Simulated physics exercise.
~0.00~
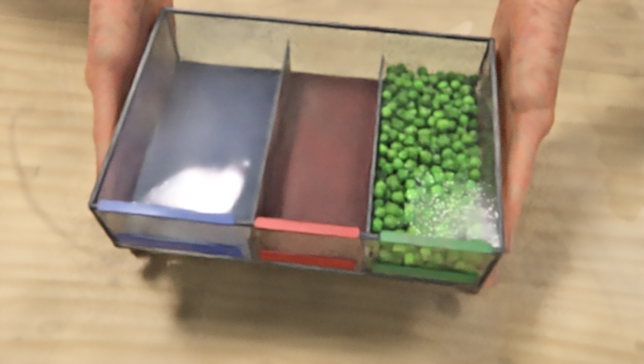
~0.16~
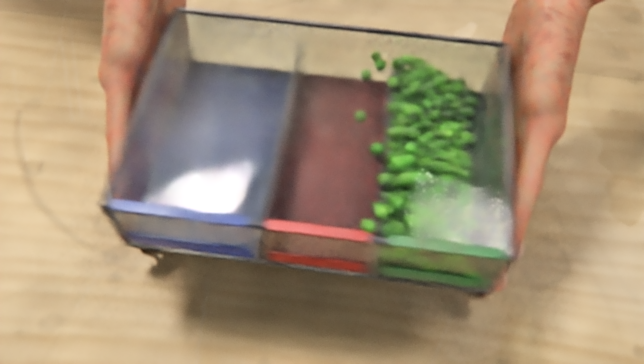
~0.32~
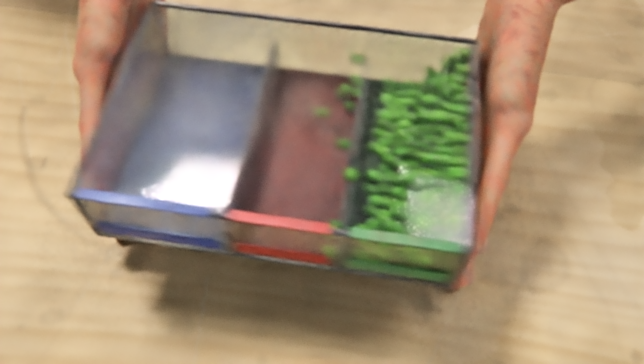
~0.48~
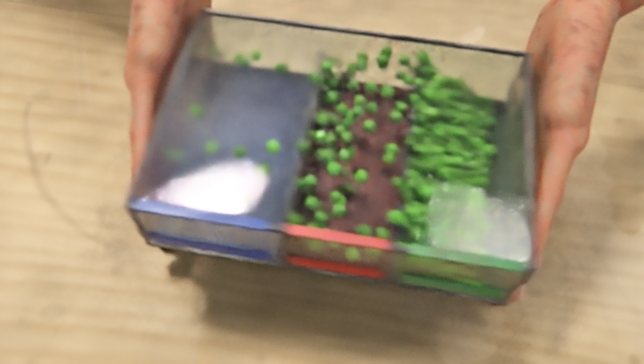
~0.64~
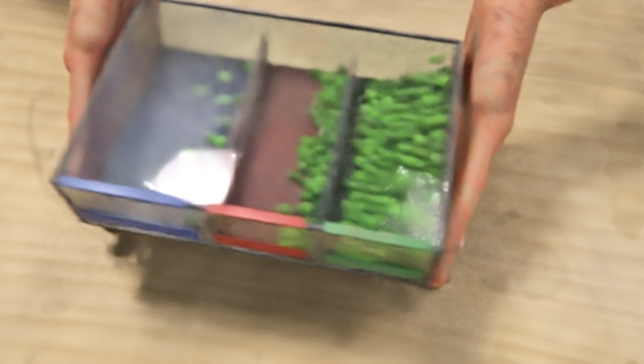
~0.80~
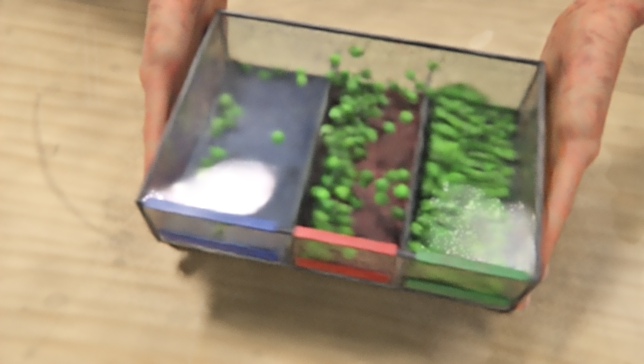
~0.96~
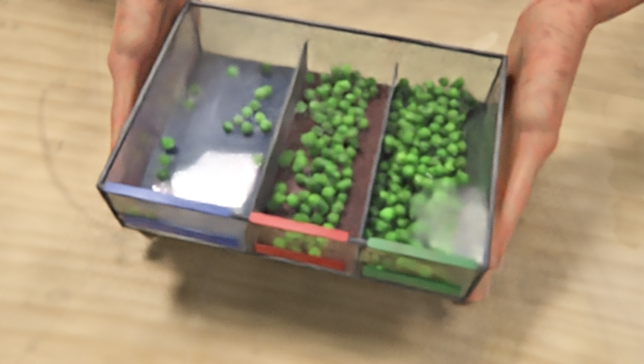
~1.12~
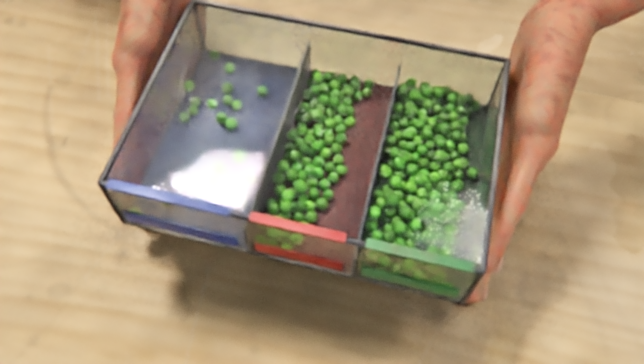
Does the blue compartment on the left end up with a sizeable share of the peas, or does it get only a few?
It gets only a few peas, while the green compartment keeps most of them and the red one in the middle takes a good share.
